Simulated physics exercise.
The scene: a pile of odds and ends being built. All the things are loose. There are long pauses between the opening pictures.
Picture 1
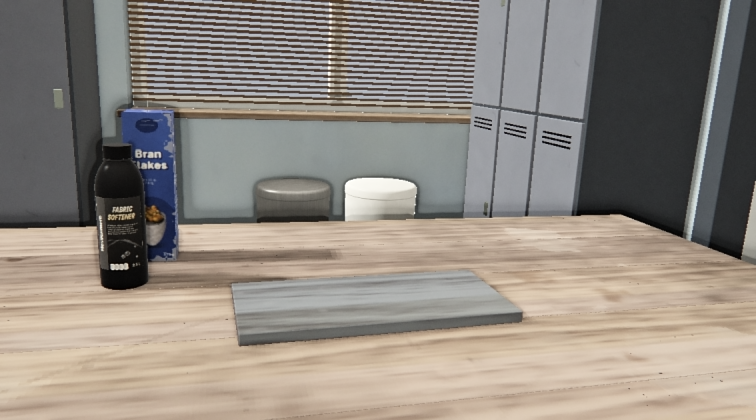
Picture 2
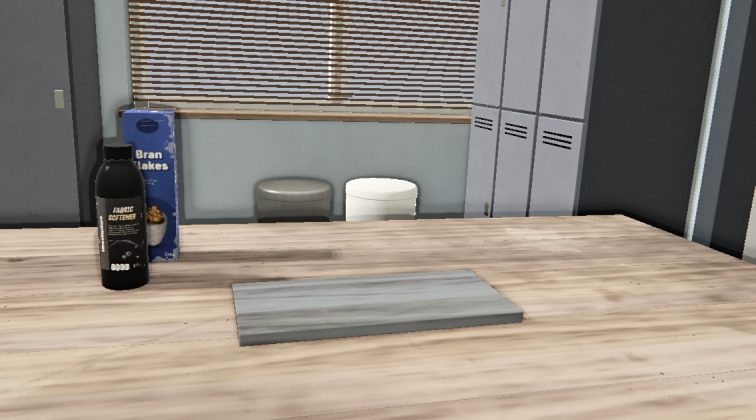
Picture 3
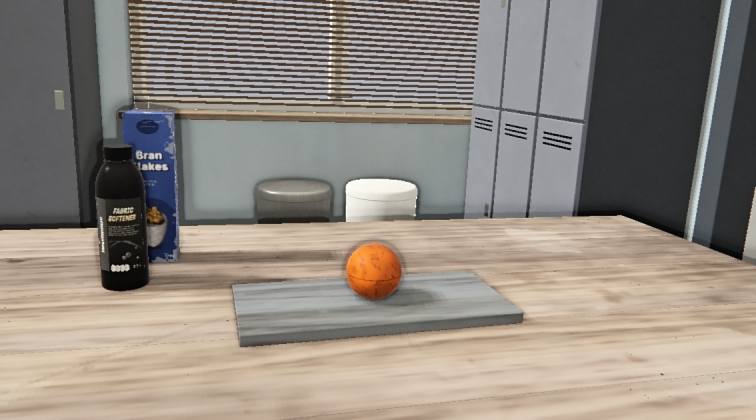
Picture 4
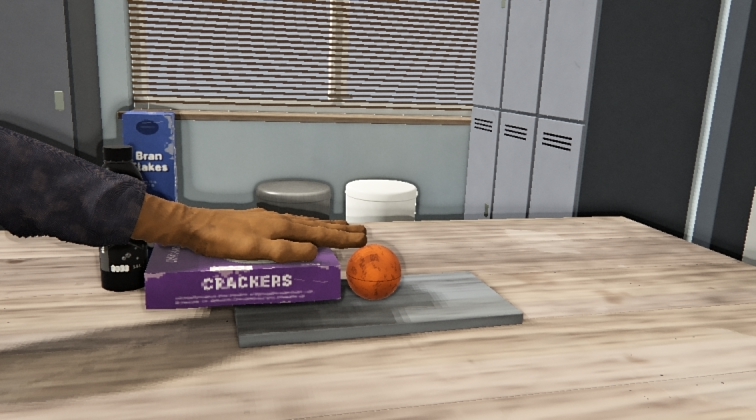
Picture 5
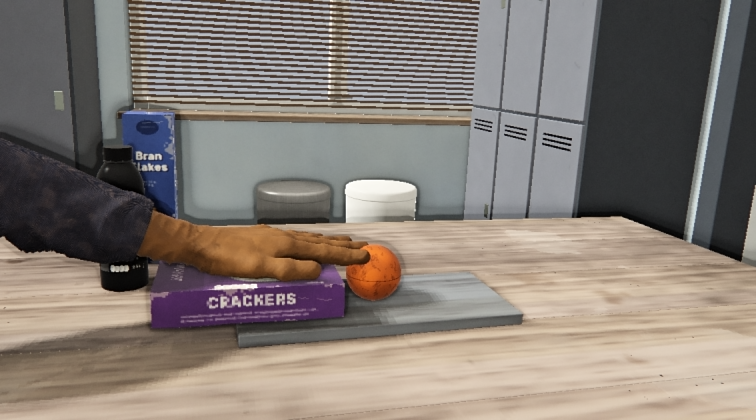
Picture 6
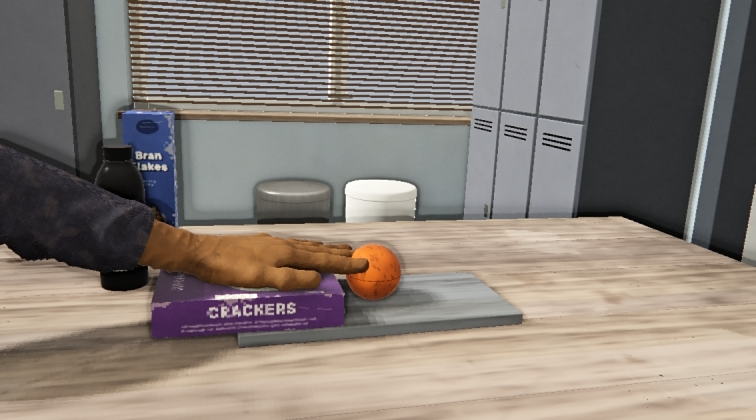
In the video, a grey board lies on a wooden table near a black bottle and blue box, then an orange ball appears on it. A hand from the left lowers a purple crackers packet beside the ball, keeping hold.
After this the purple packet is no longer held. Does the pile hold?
It holds.
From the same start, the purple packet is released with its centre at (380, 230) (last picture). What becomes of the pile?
Then it comes apart.
Then, 0.50 s on from there, no change.
Then, 1.00 s on from there, things are still on the move.
Then, 1.80 s on from there, no change.
Then, 2.60 s on from there, purple packet resting near (248, 289).
In the end, all 5 unmoved. At the end, from the last picture's camera, purple packet near (248, 289). The pile keeps its balance.
